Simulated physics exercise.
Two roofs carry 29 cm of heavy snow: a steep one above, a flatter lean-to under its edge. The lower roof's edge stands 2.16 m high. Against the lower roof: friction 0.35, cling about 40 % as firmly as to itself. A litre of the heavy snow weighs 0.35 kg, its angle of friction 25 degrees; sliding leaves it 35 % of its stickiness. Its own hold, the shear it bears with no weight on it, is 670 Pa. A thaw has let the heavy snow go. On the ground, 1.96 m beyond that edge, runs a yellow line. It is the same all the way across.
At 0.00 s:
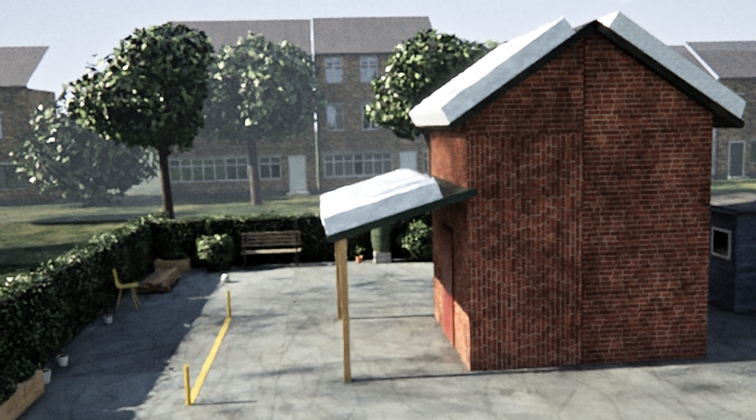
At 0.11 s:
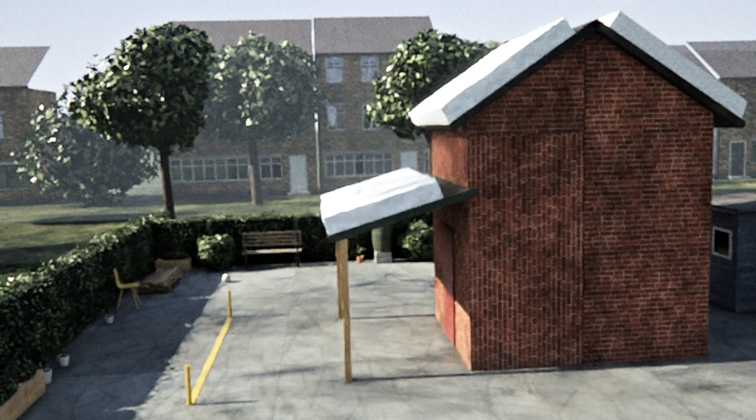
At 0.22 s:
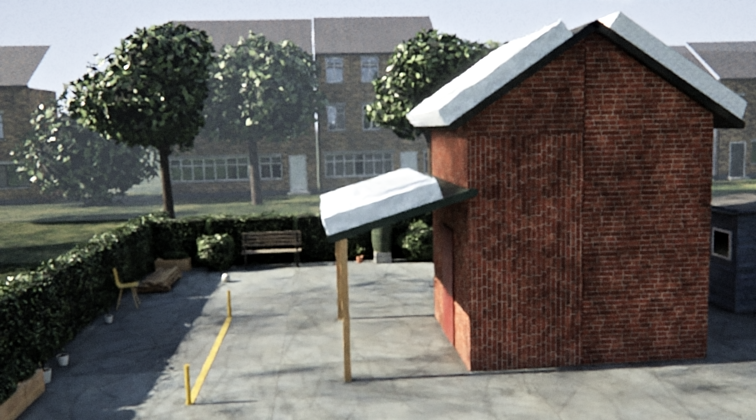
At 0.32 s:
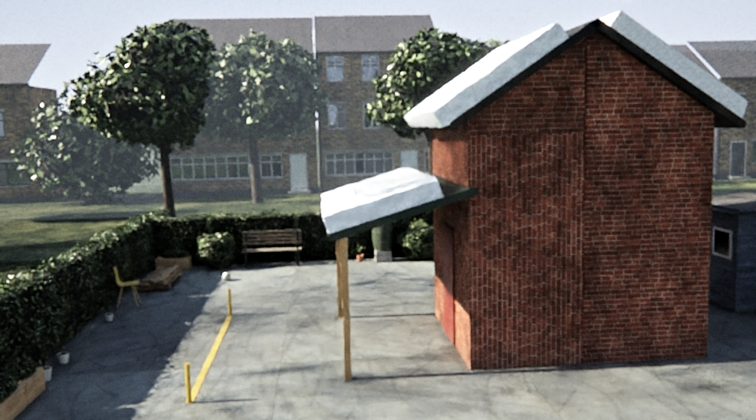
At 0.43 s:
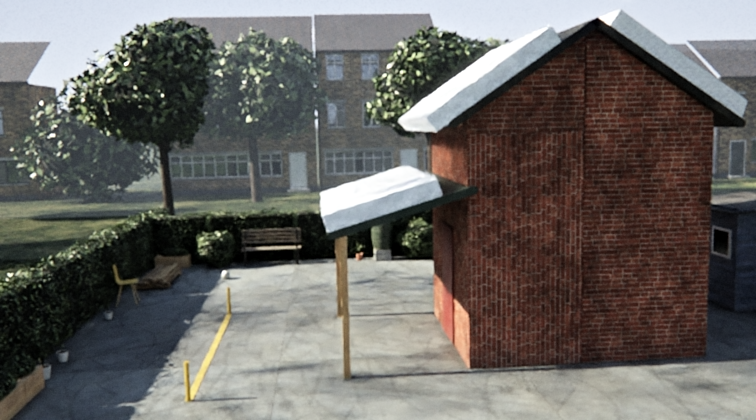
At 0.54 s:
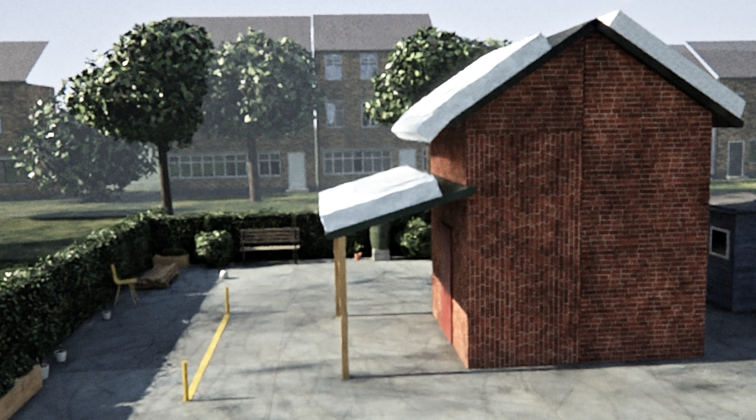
Thick snow sliding slowly down the left slope of a brick building's steep roof, its edge overhanging above a snow-covered lean-to.
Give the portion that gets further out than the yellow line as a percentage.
About 14 %.
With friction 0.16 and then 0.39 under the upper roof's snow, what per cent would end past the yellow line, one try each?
In that order: 20 %, 4 %.
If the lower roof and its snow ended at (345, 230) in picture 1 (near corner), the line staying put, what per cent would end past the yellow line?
It would be near 16 %.
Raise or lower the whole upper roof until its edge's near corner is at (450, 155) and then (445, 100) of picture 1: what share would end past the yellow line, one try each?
In that order: 1 %, 20 %.
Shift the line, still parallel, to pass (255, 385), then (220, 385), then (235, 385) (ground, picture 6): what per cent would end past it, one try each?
In that order: 35 %, 22 %, 30 %.
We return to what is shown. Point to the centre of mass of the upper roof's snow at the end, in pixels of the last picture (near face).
Around (267, 315).
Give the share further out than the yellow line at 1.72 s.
Near 0 %.
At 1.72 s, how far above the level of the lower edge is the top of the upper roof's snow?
Roughly 0.8 m.
After 1.08 s, none is below the lower edge and 0 % is past the line.
After 1.72 s, 6 % is below the lower edge and 0 % is past the line.
After 2.36 s, 58 % is below the lower edge and 6 % is past the line.
After 3.00 s, 59 % is below the lower edge and 14 % is past the line.
After 3.30 s, at the end, 59 % is below the lower edge and 14 % is past the line.
